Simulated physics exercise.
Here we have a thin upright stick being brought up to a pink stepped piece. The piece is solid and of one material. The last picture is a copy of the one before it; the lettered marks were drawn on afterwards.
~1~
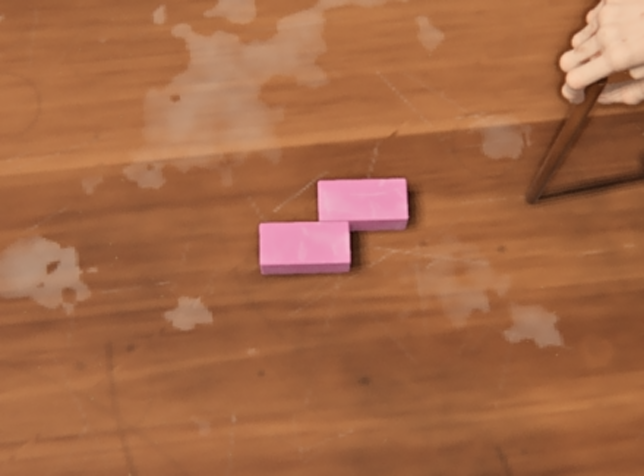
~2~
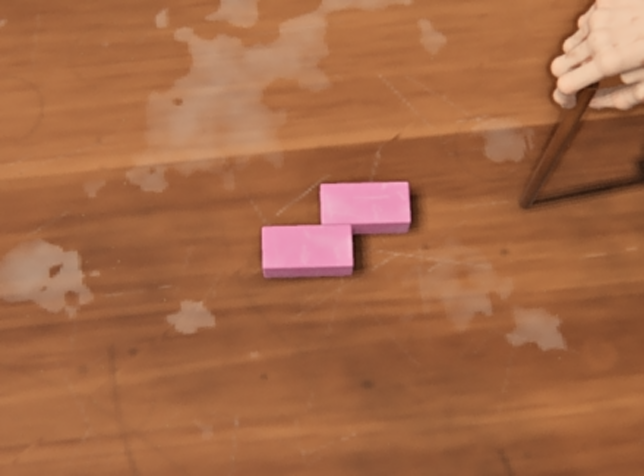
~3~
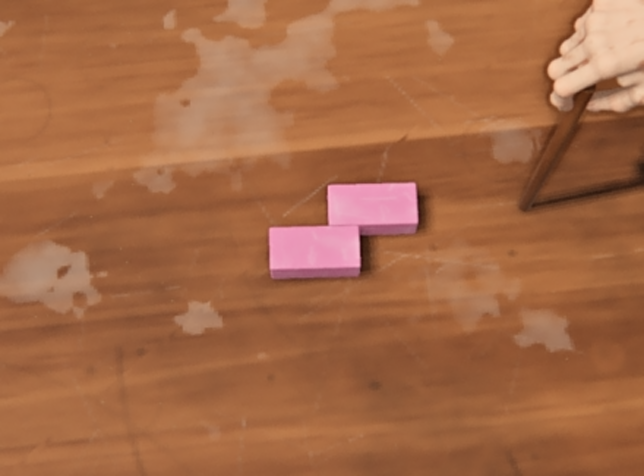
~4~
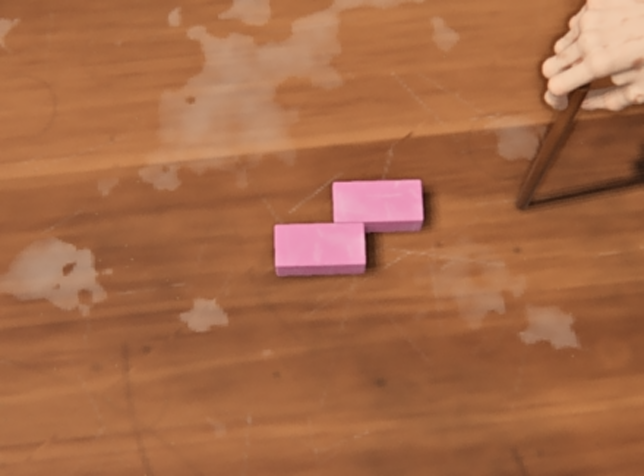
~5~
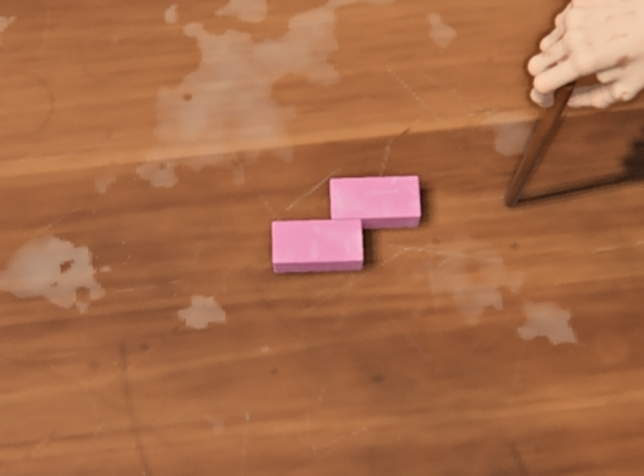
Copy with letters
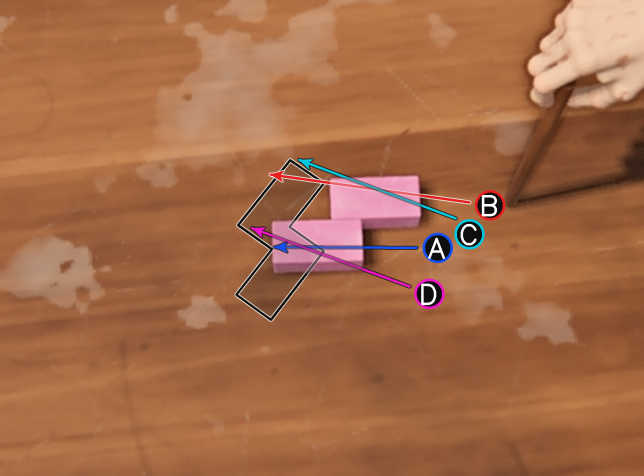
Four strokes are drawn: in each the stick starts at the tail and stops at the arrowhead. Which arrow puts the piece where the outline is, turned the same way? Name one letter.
Only C fits it in.
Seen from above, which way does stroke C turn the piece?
It turns anticlockwise.
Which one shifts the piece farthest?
Stroke B.
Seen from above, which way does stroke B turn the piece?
It turns anticlockwise.
On the copy, A from (417, 248) to (275, 247); B from (469, 202) to (270, 175); C from (456, 218) to (299, 160); D from (410, 287) to (252, 228).
On C. First, foot of the stick (398, 197), piece (351, 195).
Then, foot of the stick (340, 176), piece (300, 192).
Finally, foot of the stick (299, 161), piece (280, 193); it fills the outline.
By contrast, A leaves the piece out of the outline, at (313, 210); B leaves the piece out of the outline, at (259, 211); D leaves the piece out of the outline, at (322, 204).
